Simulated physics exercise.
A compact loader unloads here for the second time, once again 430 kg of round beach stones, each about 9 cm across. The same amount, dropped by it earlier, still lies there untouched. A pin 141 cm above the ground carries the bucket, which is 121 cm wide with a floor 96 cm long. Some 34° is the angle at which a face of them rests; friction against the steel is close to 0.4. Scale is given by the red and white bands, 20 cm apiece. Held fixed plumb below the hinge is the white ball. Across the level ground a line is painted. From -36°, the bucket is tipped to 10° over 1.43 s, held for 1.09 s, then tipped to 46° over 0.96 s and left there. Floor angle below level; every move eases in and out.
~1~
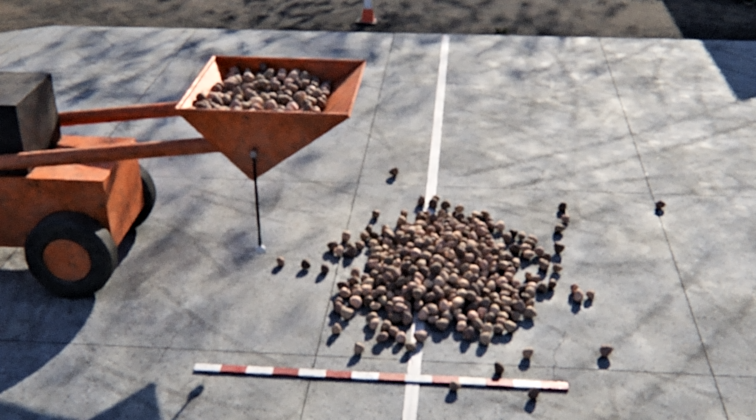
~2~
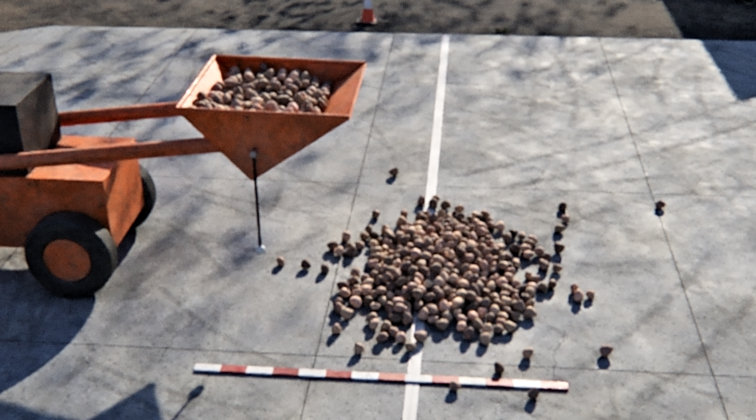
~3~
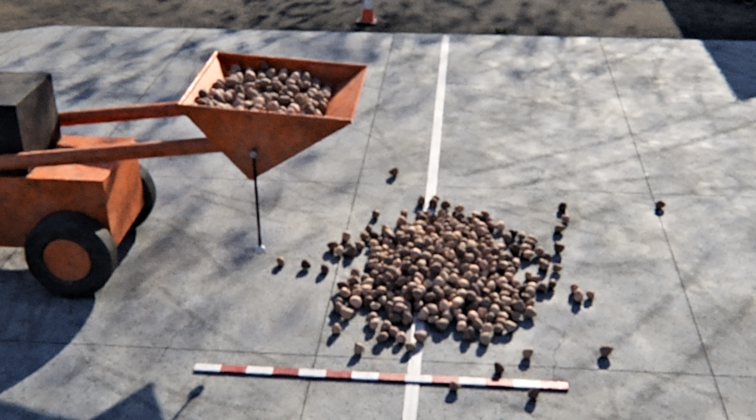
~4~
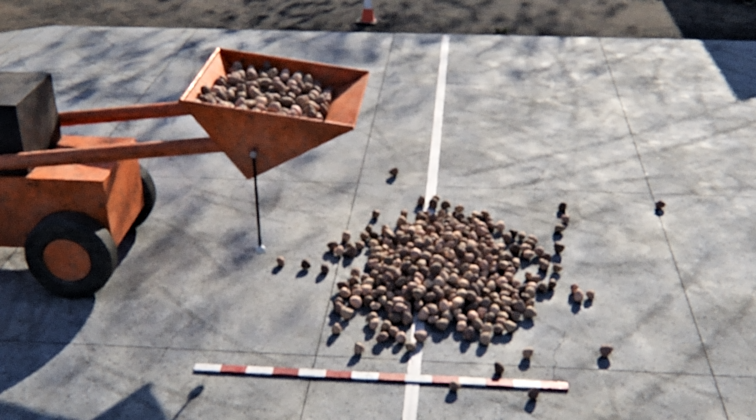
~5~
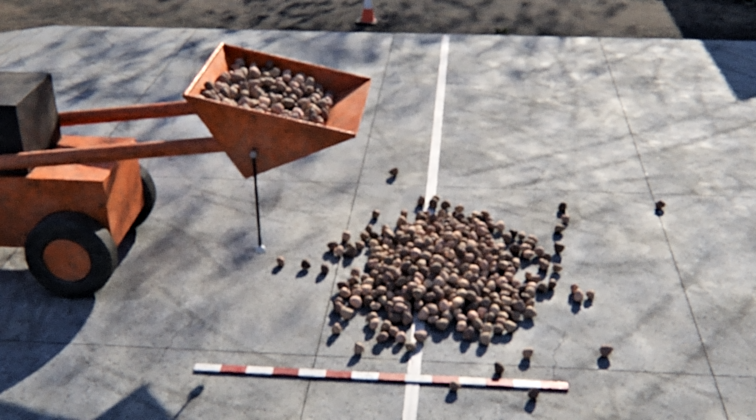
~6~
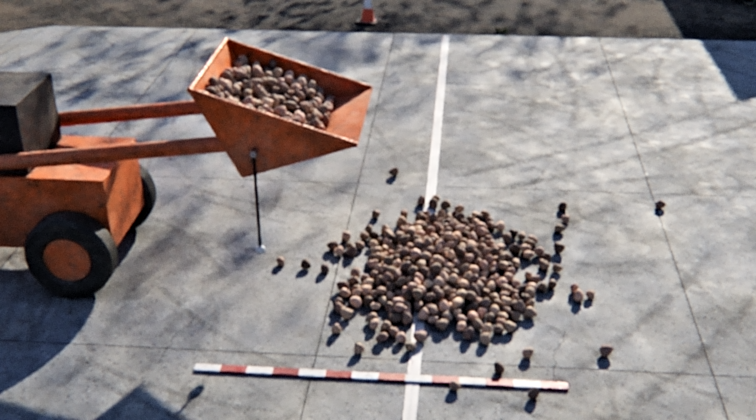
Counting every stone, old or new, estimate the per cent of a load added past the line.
Roughly 13 per cent of a load more.
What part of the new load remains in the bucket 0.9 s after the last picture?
About 100 percent is still in there.
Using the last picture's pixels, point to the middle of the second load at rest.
Around (375, 260) in the last picture.
Then, 0.5 s after the last picture the floor is at 3°; in per cent of one load, 100 in the bucket, 36 short of the line, 64 past the line; the foremost stones are at (610, 275).
Then, 0.9 s after the last picture the floor is at 10°; in per cent of one load, 99 in the bucket, 38 short of the line, 64 past the line; the foremost stones are at (610, 275).
Then, 3.3 s after the last picture the floor is at 46°; in per cent of one load, 0 in the bucket, 123 short of the line, 77 past the line; the foremost stones are at (610, 275).
Then, 6.2 s after the last picture the floor is at 46°; in per cent of one load, 0 in the bucket, 123 short of the line, 77 past the line; the foremost stones are at (610, 275). Net gain past the line, 13.
